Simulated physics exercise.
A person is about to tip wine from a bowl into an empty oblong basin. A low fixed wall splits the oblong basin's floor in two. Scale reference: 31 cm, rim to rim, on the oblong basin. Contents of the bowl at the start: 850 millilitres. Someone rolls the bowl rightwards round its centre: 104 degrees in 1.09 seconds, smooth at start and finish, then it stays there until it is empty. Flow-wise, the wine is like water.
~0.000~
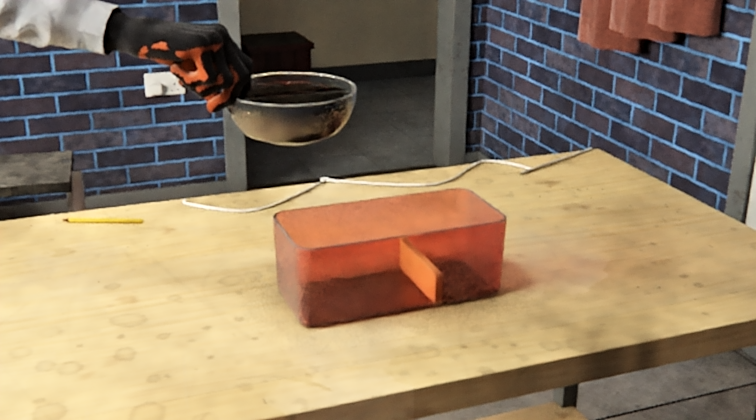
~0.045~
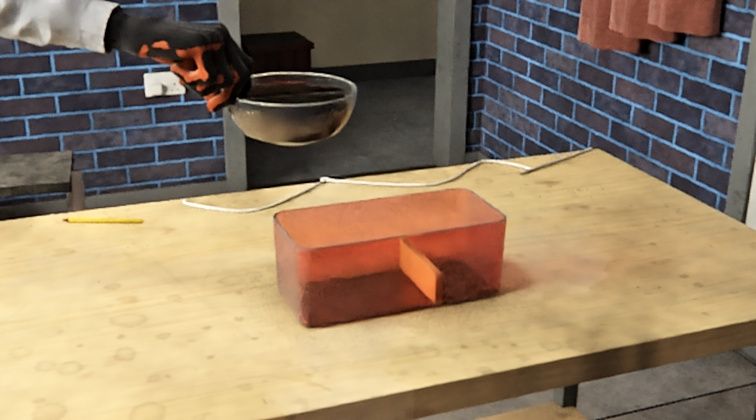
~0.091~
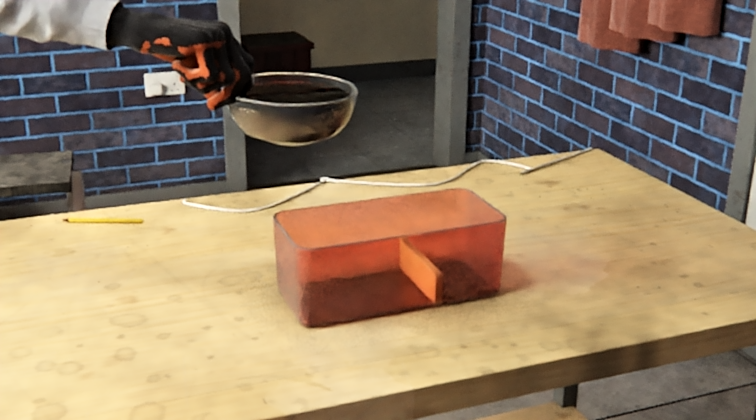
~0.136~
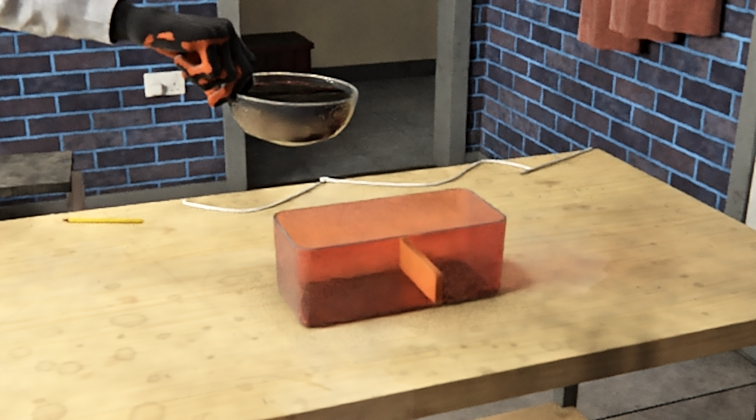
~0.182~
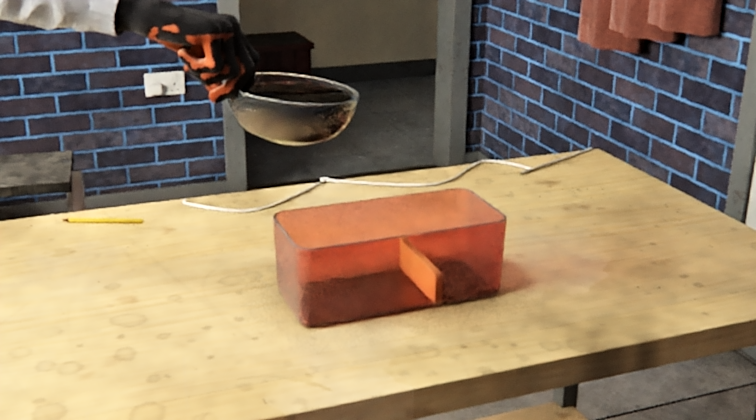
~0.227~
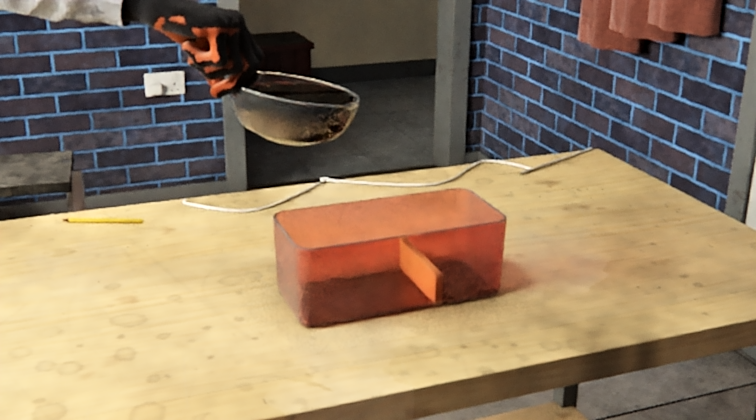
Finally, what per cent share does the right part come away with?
Roughly 13 per cent.
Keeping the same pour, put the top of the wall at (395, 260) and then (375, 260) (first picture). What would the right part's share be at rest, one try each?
The first gives near 55 per cent and the second near 75 per cent.
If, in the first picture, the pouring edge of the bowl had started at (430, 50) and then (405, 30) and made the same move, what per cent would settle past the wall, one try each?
I'd expect close to 60 per cent and then close to 60 per cent.
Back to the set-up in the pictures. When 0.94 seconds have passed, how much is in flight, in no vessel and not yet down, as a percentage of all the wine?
About 6 percent.
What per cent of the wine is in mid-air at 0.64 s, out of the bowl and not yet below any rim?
Near 46 per cent at that time.
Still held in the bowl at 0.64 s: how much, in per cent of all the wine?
Portion remaining: Approx. 34 per cent.
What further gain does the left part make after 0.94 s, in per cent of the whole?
I'd say near 2 percent.
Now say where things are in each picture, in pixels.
In the first picture, it leans 0°; its right rim is at (352, 84); the wine meets the walls at (228, 100) and (349, 90); the oblong basin's rim runs from (285, 232) to (488, 204); the wall's top is at (420, 256).
In the second picture, it leans 0°; its right rim is at (352, 85); the wine meets the walls at (229, 100) and (349, 91).
In the third picture, it leans 2°; its right rim is at (353, 86); the wine meets the walls at (229, 99) and (349, 91).
In the fourth picture, it leans 4°; its right rim is at (353, 89); the wine meets the walls at (230, 99) and (349, 92).
In the fifth picture, it leans 7°; its right rim is at (354, 92); the wine meets the walls at (230, 99) and (350, 93).
In the sixth picture, it leans 11°; its right rim is at (355, 96); the wine meets the walls at (233, 98) and (352, 93).
Then, 0.64 s in, the tilt is 65° and 34 per cent is still to pour, 20 is left of the wall and 1 right of it.
Then, 0.94 s in, the tilt is 99° and 1 per cent is still to pour, 81 is left of the wall and 10 right of it.
Then, 1.25 s in, the tilt is 104° and 0 per cent is still to pour, 84 is left of the wall and 13 right of it.
Then, 1.59 s in, the tilt is 104° and 0 per cent is still to pour, 83 is left of the wall and 13 right of it.
Finally, 83 per cent lies left of the wall, 13 right of it and 4 outside.
